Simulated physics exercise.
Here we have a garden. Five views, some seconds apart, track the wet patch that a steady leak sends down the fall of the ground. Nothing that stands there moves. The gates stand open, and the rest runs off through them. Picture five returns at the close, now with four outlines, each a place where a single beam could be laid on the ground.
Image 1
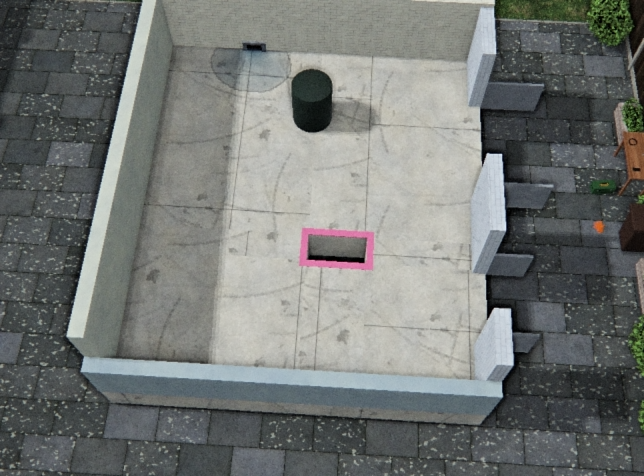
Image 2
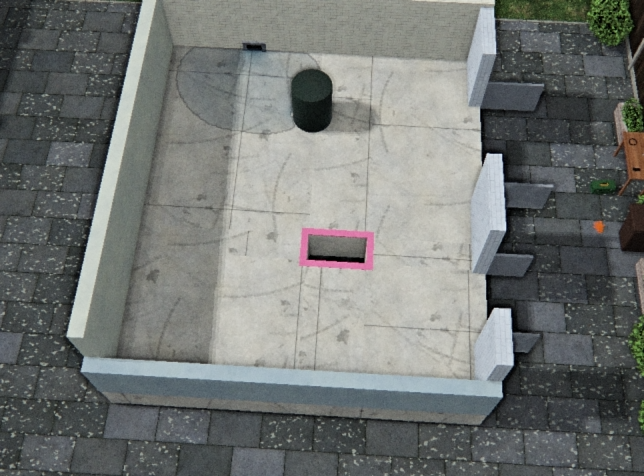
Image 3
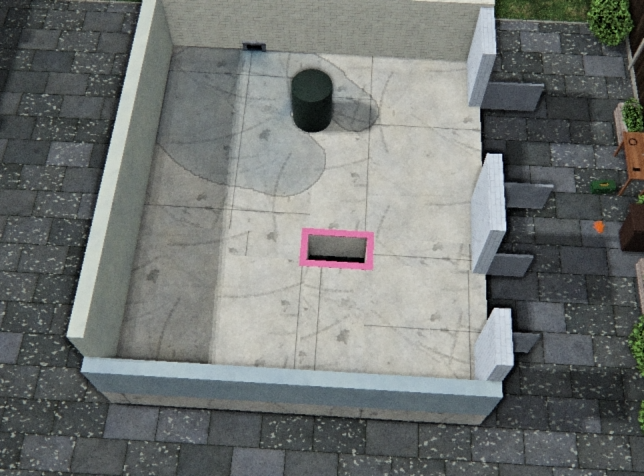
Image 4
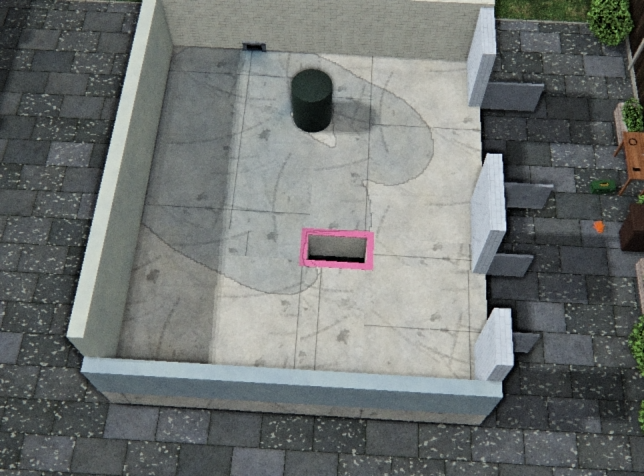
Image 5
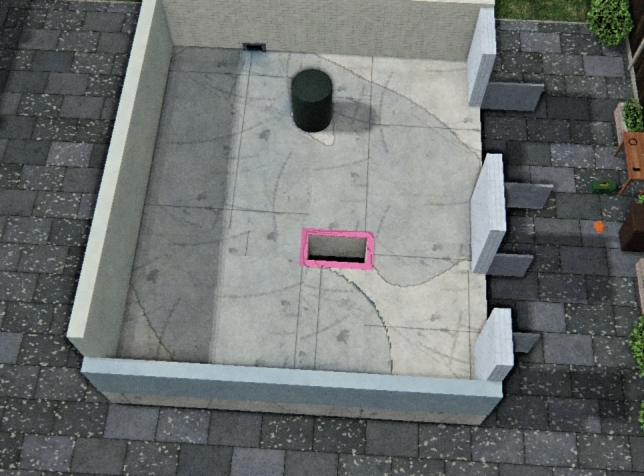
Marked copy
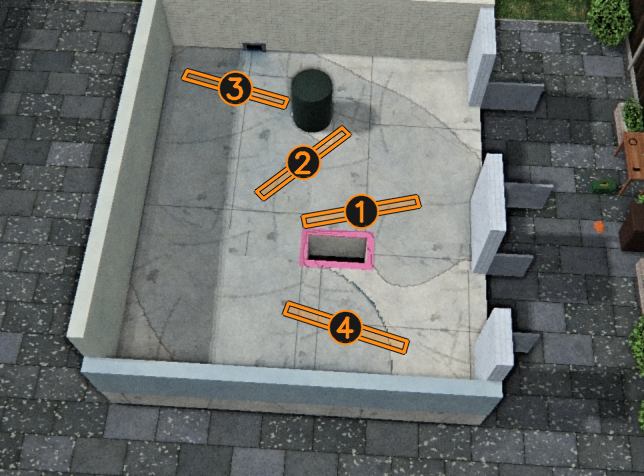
In a walled garden yard, water spread from an opening in the back wall, flowed around a dark green cylinder, reached the pink-edged drain, and wetted most of the pale floor.
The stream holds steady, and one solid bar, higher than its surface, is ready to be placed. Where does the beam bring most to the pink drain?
4 works best here.
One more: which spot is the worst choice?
It is 2.
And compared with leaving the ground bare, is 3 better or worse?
Worse.
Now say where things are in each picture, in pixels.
In the first picture, outfall at (254, 46); pink drain at (337, 249); open gate at (473, 308); open gate at (469, 153); front seen at (217, 75), 3 % of the ground wet; pink drain still dry.
In the second picture, front seen at (222, 126), 11 % of the ground wet; pink drain still dry.
In the third picture, front seen at (299, 186), 24 % of the ground wet; pink drain still dry.
In the fourth picture, front seen at (284, 286), 45 % of the ground wet; pink drain taking water.
In the fifth picture, front seen at (355, 348), 72 % of the ground wet; pink drain taking water.
On the marked copy, 1 from (304, 221) to (417, 201); 2 from (260, 195) to (345, 131); 3 from (185, 74) to (285, 103); 4 from (286, 308) to (405, 346).
With 1, about 8 % of the stream goes into the pink drain, about 89 % out by the gates.
With 2, about 2 % of the stream goes into the pink drain, about 94 % out by the gates.
With 3, about 9 % of the stream goes into the pink drain, about 86 % out by the gates.
With 4, about 22 % of the stream goes into the pink drain, about 76 % out by the gates.
